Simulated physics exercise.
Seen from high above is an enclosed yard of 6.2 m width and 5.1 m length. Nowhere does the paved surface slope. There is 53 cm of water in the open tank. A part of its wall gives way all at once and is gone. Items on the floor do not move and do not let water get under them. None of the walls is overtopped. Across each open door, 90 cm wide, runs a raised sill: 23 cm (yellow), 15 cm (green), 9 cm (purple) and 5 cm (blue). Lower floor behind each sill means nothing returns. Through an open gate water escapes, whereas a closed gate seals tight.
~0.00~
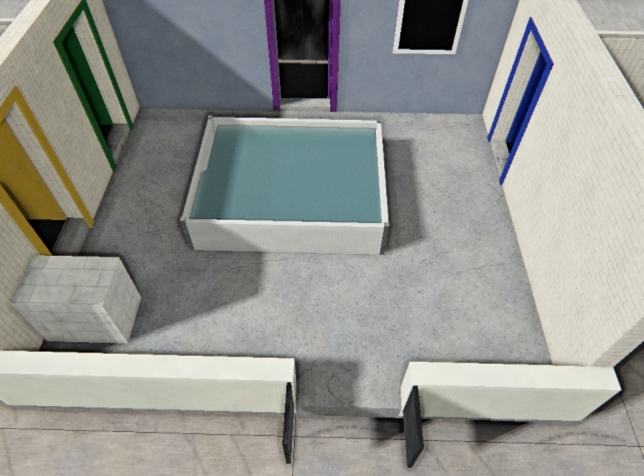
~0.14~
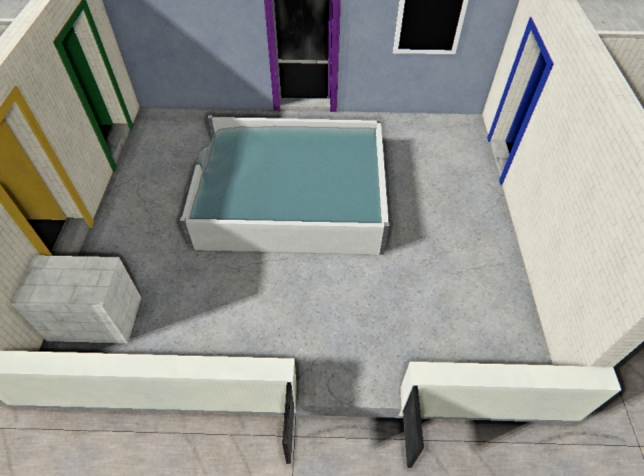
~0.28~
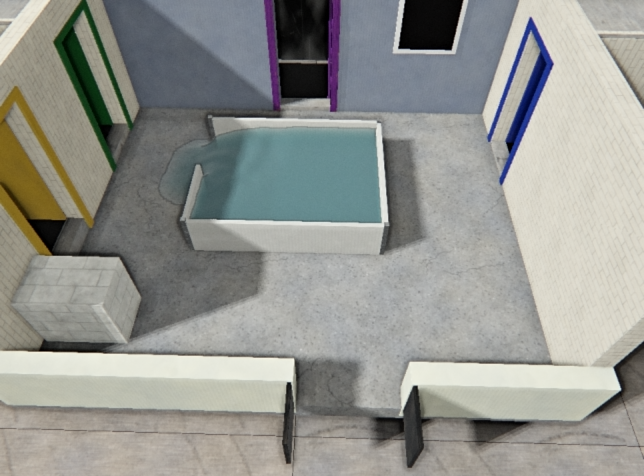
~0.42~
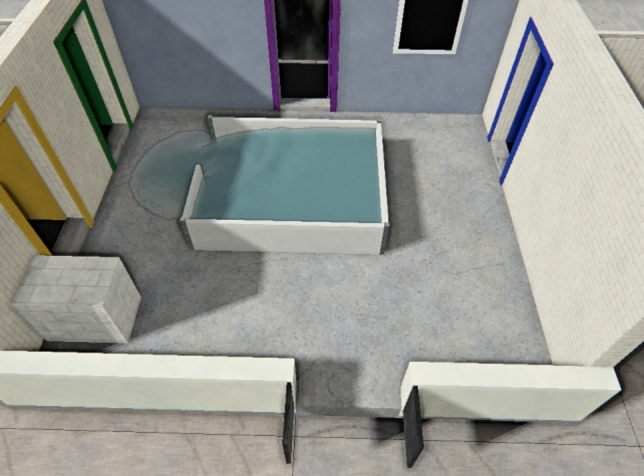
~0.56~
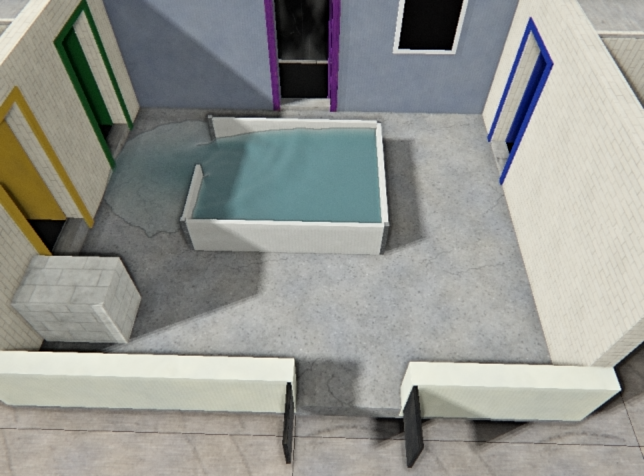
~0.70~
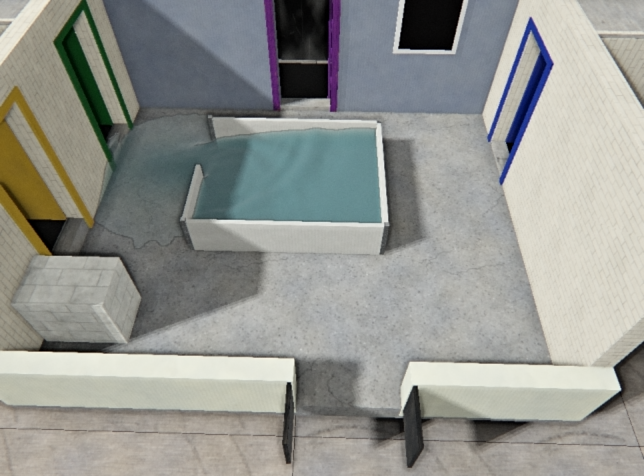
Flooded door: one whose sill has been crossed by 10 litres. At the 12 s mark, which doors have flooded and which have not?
The yellow door has not; the green door has flooded; the purple door has not; the blue door has flooded.
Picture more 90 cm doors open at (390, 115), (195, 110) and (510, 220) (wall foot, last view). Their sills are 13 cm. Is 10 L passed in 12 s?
Per doorway, in order: Insufficient / sufficient / insufficient.
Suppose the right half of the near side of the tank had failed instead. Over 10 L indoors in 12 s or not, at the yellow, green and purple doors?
Door by door - yellow: Within bounds, green: Within bounds, purple: Within bounds.
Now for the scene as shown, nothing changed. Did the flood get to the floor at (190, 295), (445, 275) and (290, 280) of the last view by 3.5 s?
Listed in sequence, the spots are drenched, bone dry and drenched.
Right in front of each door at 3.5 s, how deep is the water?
In centimetres - yellow: 12, green: 27, purple: 4, blue: 0.
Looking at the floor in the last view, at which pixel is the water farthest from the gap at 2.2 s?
About pixel (29, 377).
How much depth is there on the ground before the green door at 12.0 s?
Depth: Approx. 10.5 cm.
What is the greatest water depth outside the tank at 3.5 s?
Depth: Approx. 27 cm.
After 1.4 s water covers 15 % of the floor and is deepest (42 cm) near (140, 109); yellow door 9 cm at the sill, 0 L in, green door 31 cm at the sill, 35 L in, purple door not reached, blue door not reached.
After 2.2 s water covers 25 % of the floor and is deepest (36 cm) near (126, 142); yellow door 9 cm at the sill, 0 L in, green door 34 cm at the sill, 109 L in, purple door not reached, blue door not reached.
After 3.5 s water covers 45 % of the floor and is deepest (27 cm) near (117, 164); yellow door 12 cm at the sill, 0 L in, green door 27 cm at the sill, 220 L in, purple door 4 cm at the sill, 0 L in, blue door not reached.
After 7.0 s water covers 90 % of the floor and is deepest (18 cm) near (137, 115); yellow door 10 cm at the sill, 0 L in, green door 18 cm at the sill, 296 L in, purple door 4 cm at the sill, 0 L in, blue door 9 cm at the sill, 25 L in.
After 12.0 s water covers 100 % of the floor and is deepest (12 cm) near (509, 224); yellow door 8 cm at the sill, 0 L in, green door 11 cm at the sill, 301 L in, purple door 3 cm at the sill, 0 L in, blue door 9 cm at the sill, 80 L in.
